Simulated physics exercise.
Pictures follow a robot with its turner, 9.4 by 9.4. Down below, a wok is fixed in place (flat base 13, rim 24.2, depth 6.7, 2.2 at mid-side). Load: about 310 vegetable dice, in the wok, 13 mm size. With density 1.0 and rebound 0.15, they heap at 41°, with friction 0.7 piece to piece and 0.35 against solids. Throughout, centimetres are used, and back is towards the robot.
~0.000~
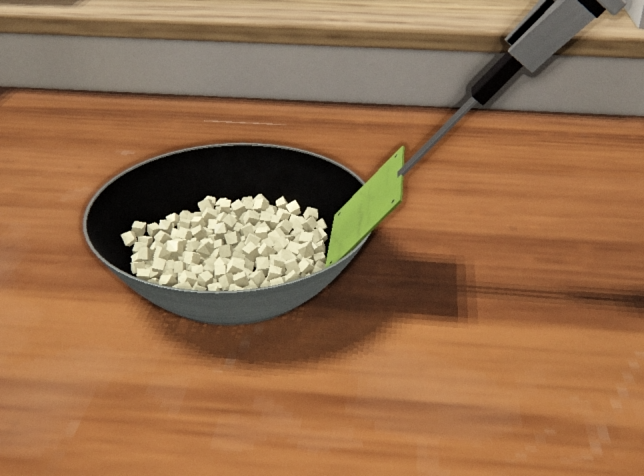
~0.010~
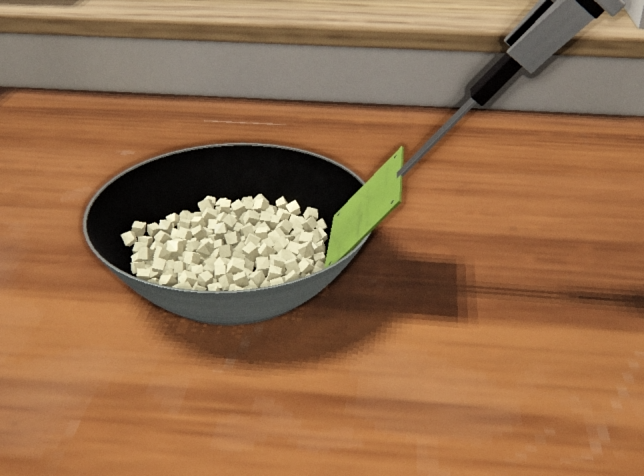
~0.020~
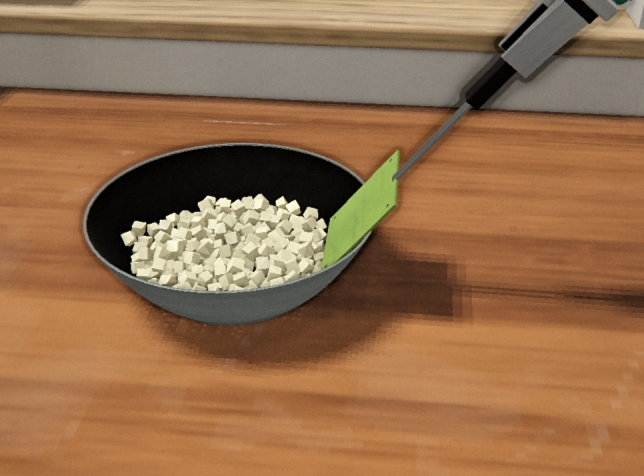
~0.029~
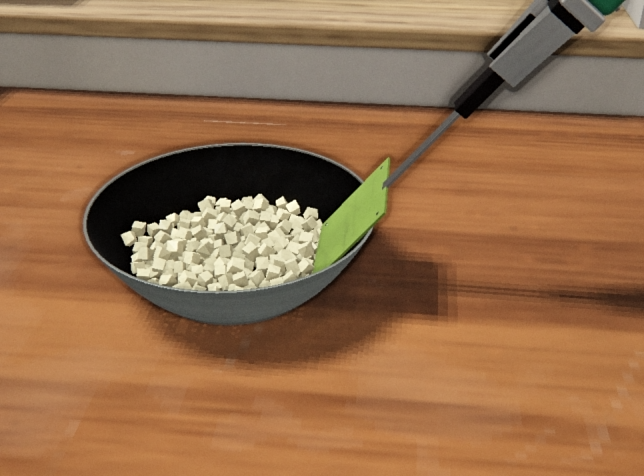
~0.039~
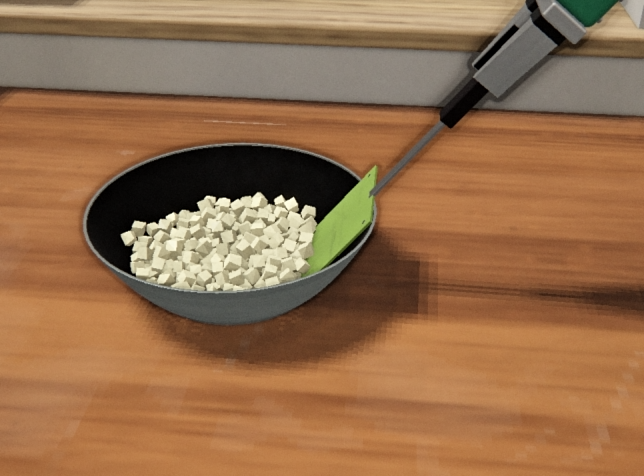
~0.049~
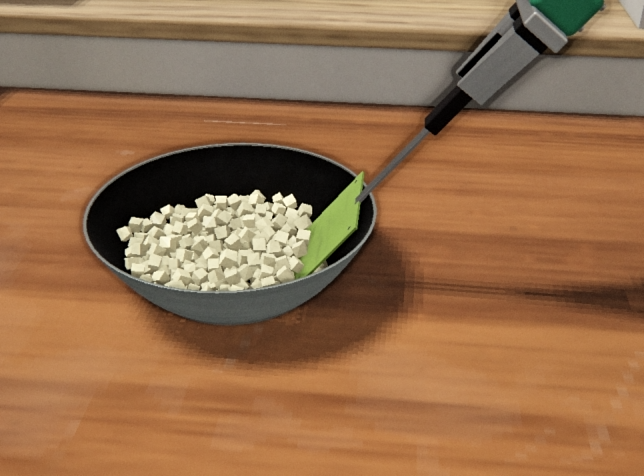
On a wooden countertop, a robot arm holds a green turner at the right side of a dark wok of pale vegetable cubes, then slides it slowly left and downward into the wok, slightly shifting the heaped cubes.
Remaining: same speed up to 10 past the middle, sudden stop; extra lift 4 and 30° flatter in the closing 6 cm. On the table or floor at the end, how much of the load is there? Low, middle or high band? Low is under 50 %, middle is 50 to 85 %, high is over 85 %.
Middle band.
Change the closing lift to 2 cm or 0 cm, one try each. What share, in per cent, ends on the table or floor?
Try one gives about 70 in a hundred, try two about 70 in a hundred.
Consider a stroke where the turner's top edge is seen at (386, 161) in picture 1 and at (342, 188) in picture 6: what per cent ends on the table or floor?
65 %.
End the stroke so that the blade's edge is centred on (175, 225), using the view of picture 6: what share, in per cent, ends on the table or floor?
Roughly 15 per cent, I'd say.
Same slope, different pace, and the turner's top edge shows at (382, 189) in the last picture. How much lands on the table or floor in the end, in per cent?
My guess is around 55 percent.
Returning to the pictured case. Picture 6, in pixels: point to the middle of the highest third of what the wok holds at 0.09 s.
I'd point to about (167, 219).
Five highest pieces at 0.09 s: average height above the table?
They are around 9 cm up.
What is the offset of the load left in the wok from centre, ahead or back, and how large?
Roughly 3.0 cm ahead of the centre.
By 0.09 s, sloping 52°, highest piece 9 above the table; 304 in the wok, 2 on the blade or in flight.
By 0.14 s, sloping 46°, highest piece 14 above the table; 295 in the wok, 11 on the blade or in flight.
By 0.36 s, sloping 22°, highest piece 31 above the table; 111 in the wok, 18 on the table or floor, 177 on the blade or in flight.
By 1.41 s, sloping 22°, highest piece 4 above the table; 195 on the table or floor, 111 in the wok.
Final count, 195 on the table or floor, 111 in the wok. That is 64 % on the table or floor.
